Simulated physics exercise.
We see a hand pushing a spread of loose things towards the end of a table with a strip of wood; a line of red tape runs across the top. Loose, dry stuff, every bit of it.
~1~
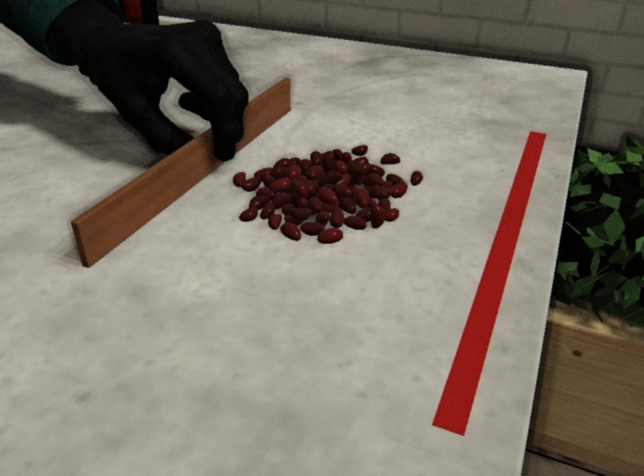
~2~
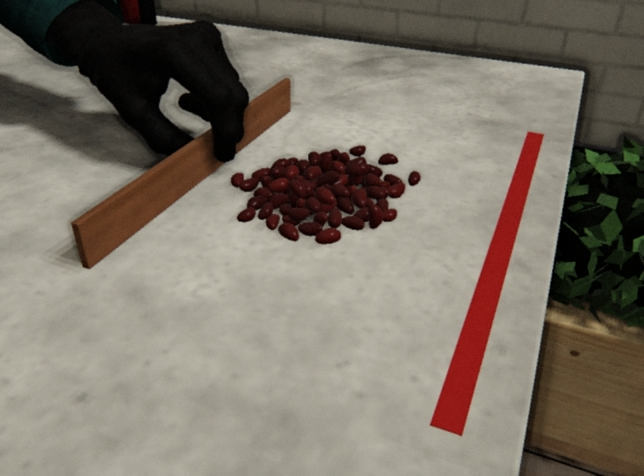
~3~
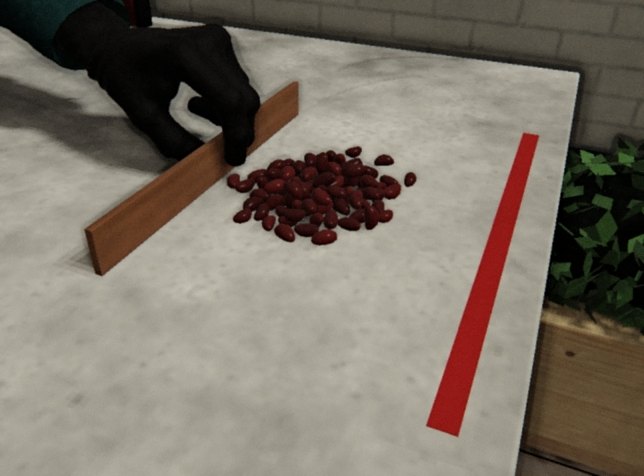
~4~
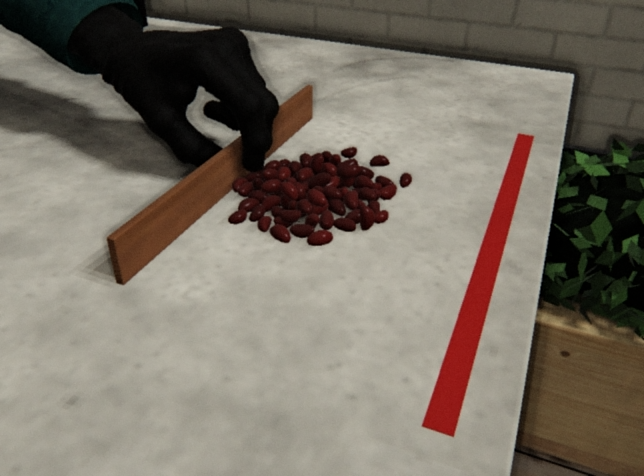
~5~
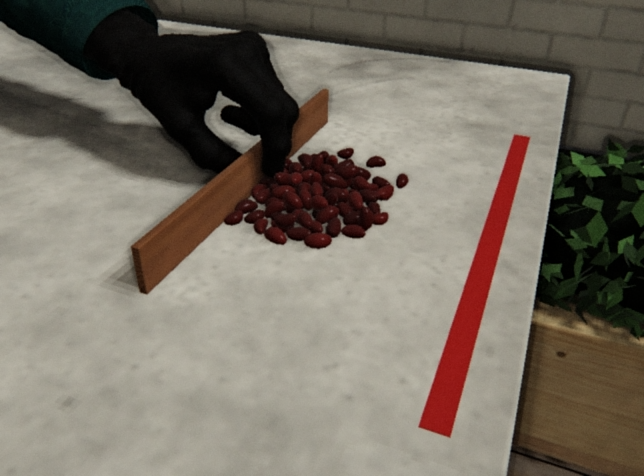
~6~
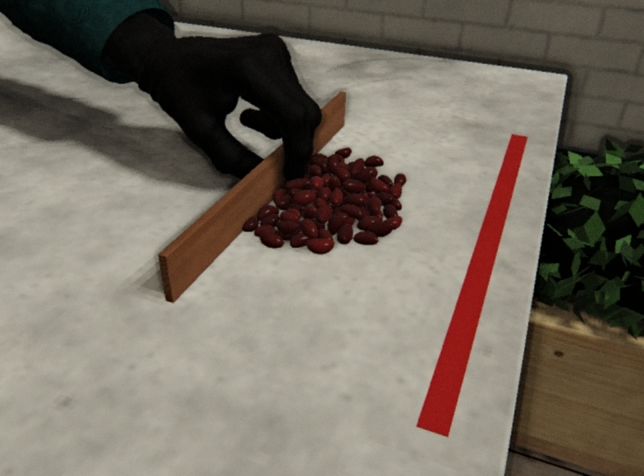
The clip shows a black-gloved hand sliding a wooden strip rightward across a pale tabletop, meeting a pile of dark red beans and bunching its near side slightly together, with a line of red tape beyond them.
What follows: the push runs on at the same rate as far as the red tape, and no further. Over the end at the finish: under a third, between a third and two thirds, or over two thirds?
The part that goes over is in excess of two thirds.
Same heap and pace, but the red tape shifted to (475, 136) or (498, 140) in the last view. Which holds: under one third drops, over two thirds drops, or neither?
The first position gives under a third, the second gives the middle third.
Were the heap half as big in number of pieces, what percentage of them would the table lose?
Around 70 percent.
Soon after the last picture, strip of wood still moving, near (391, 175); heap all on the table, its front near (505, 246).
A little later, strip of wood stopped at the red tape; heap about two thirds over the edge.
Later still, strip of wood stopped at the red tape; heap most over the edge.
At rest, strip of wood stopped at the red tape; heap most over the edge.
